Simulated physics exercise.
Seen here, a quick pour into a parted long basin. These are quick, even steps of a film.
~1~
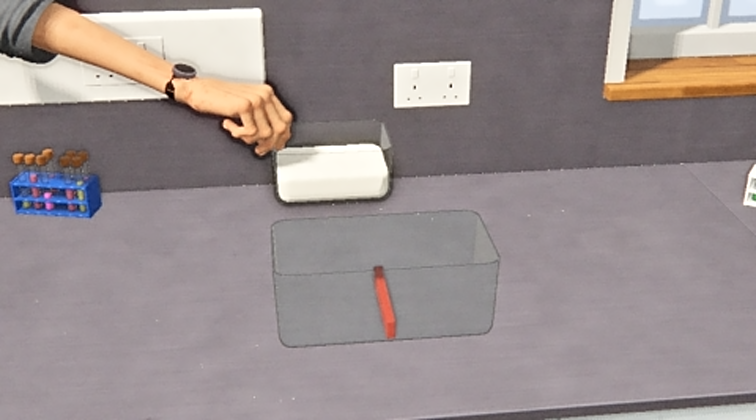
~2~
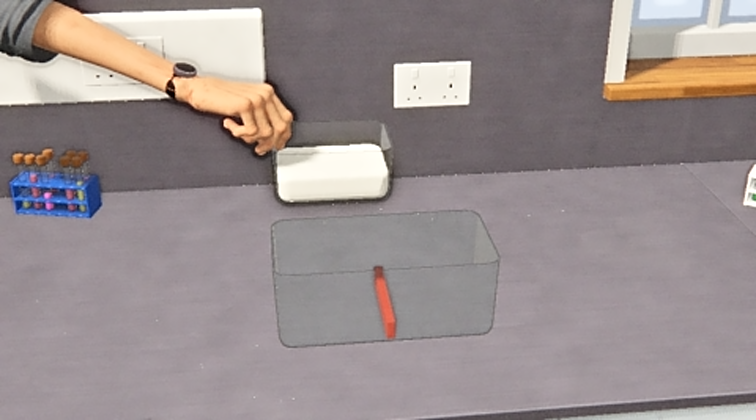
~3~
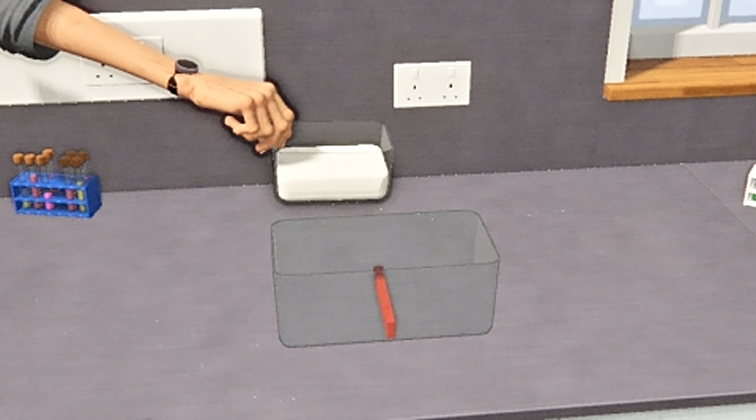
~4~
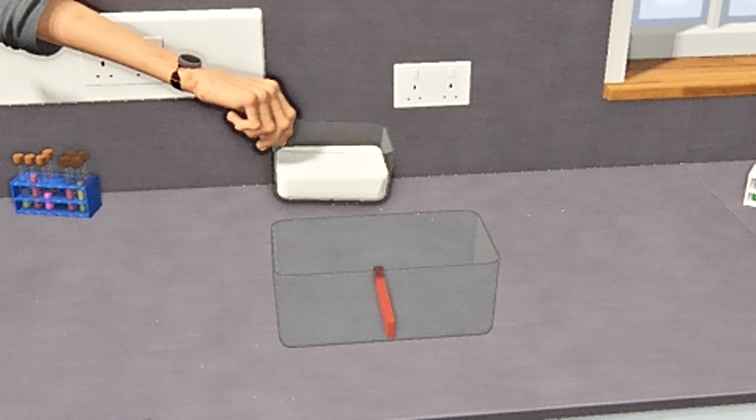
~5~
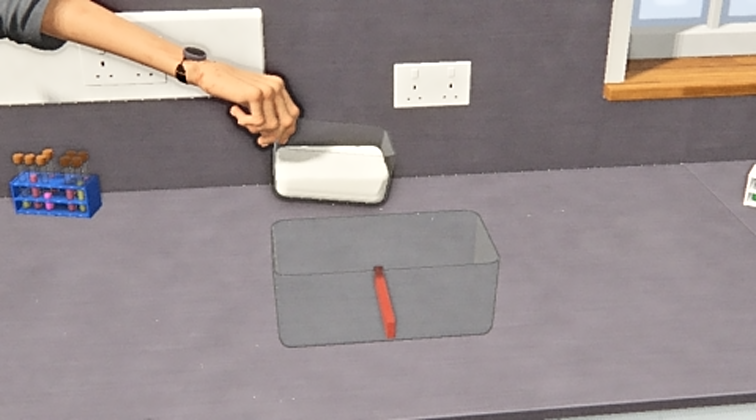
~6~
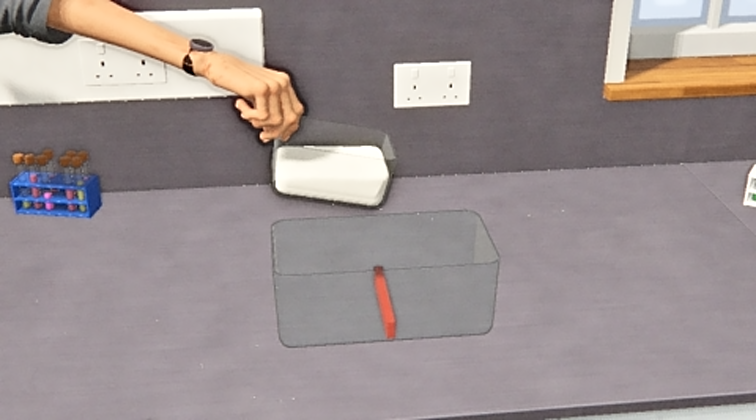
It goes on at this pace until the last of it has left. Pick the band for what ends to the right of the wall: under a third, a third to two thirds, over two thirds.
It comes to more than two thirds.
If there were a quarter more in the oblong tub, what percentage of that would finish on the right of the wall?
Near 70 %.
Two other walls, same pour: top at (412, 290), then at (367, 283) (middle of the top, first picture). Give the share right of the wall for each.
Roughly 50 per cent, and 95 per cent.
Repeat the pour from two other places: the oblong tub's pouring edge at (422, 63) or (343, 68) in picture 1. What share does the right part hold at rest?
Roughly 75 per cent, and 55 per cent.
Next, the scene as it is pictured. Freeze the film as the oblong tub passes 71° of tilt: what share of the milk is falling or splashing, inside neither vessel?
Near 35 %.
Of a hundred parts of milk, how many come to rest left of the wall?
Some 25 per cent.
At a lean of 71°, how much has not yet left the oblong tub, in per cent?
Some 50 per cent.
A moment on, the oblong tub is tipped part way and 51 per cent is still to pour, 0 is left of the wall and 14 right of it.
Next, the oblong tub is tipped right over and 8 per cent is still to pour, 16 is left of the wall and 69 right of it.
Then the oblong tub is tipped right over and 0 per cent is still to pour, 26 is left of the wall and 74 right of it.
Later the oblong tub is tipped right over and 0 per cent is still to pour, 25 is left of the wall and 74 right of it.
Finally, 25 per cent lies left of the wall, 74 right of it and 0 outside.
